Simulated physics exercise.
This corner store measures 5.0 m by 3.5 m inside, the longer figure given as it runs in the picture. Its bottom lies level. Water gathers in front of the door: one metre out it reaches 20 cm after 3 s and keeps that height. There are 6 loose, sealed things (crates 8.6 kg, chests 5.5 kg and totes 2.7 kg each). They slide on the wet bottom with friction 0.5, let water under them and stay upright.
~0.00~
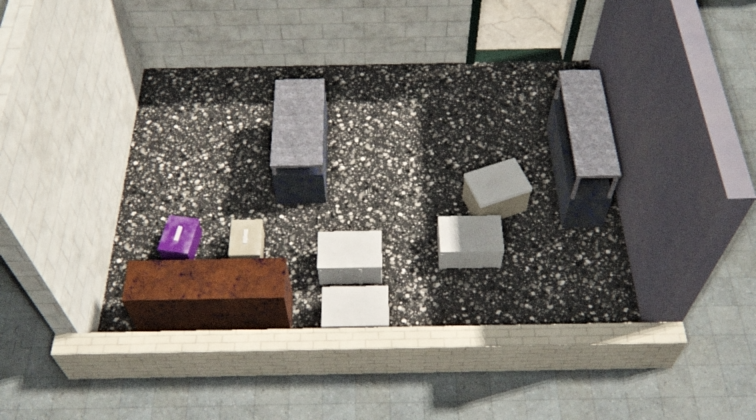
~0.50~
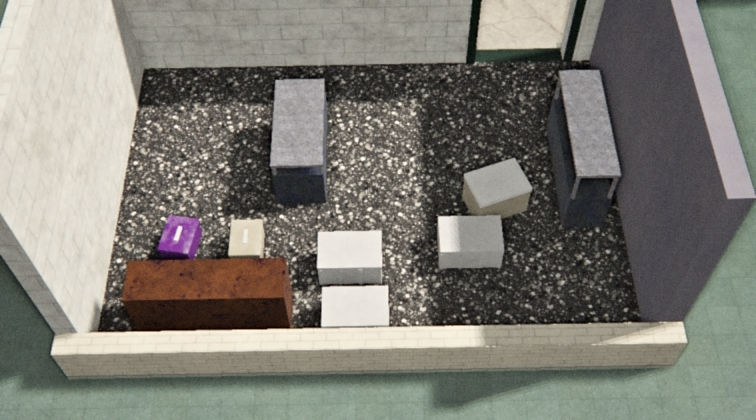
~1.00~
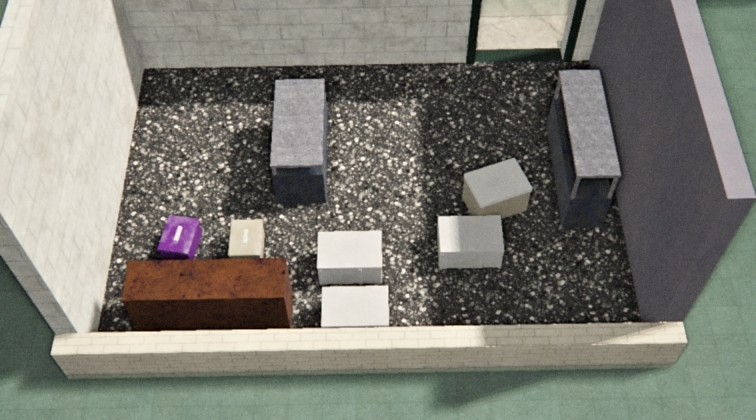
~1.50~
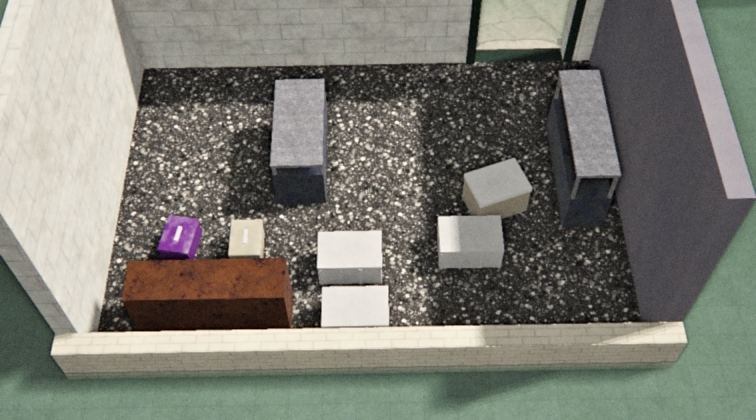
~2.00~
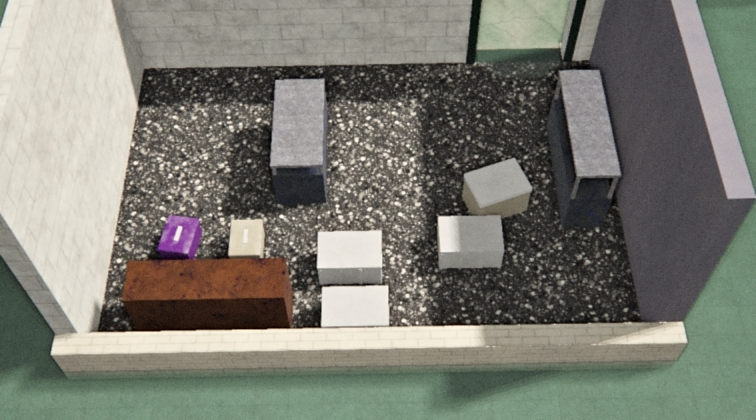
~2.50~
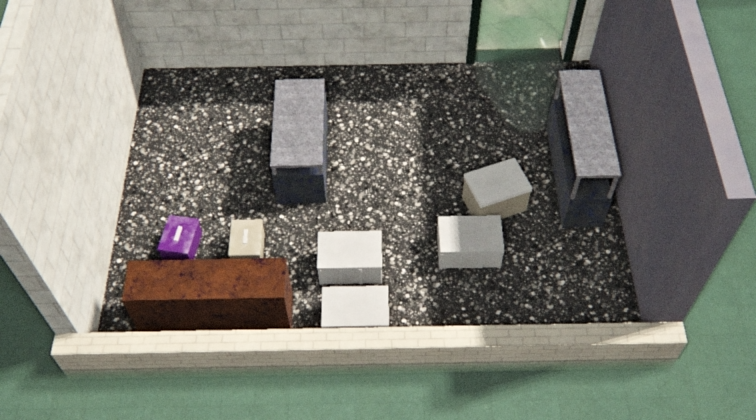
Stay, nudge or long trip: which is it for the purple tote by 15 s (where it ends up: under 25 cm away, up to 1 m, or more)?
The purple tote travels far.
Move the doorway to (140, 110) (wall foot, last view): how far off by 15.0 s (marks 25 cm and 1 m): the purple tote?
Then the purple tote moves a short way.
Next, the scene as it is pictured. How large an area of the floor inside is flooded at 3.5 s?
About 3.0 m2.
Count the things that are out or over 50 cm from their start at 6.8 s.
2 of them.
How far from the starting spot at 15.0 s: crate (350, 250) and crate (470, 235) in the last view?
In turn: 200 cm, 80 cm.
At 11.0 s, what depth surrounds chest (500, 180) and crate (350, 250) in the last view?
Roughly 11 and 8 cm.
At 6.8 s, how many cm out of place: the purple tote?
Roughly 0 cm by then.
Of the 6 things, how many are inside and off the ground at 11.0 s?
I count 6.
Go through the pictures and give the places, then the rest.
The first frame shows the purple tote at (178, 234) rests on the ground; water covers 0.0 m2; 0 of 6 have shifted.
The second frame shows the purple tote at (178, 234), on the bottom; water covers 0.0 m2; 0 of 6 have shifted.
The third frame shows the purple tote at (178, 234) rests on the ground; water covers 0.0 m2; 0 of 6 have shifted.
The fourth frame shows the purple tote at (178, 234) rests on the ground; 0.0 m2 under water; 0 of 6 have shifted.
The fifth frame shows the purple tote at (178, 234), on the bottom; 0.1 m2 under water; 0 of 6 have shifted.
The sixth frame shows the purple tote at (178, 234) rests on the ground; water covers 0.7 m2; 0 of 6 have shifted.
After 3.5 s the purple tote is near (178, 234), 0.0 m from its start, aground; 0 afloat.
After 6.8 s the purple tote is near (178, 234), 0.0 m from its start, aground; 4 afloat.
After 11.0 s the purple tote is near (140, 130), 1.4 m from its start, afloat; 6 afloat.
After 15.0 s the purple tote is near (251, 67), 2.2 m from its start, afloat; 6 afloat.
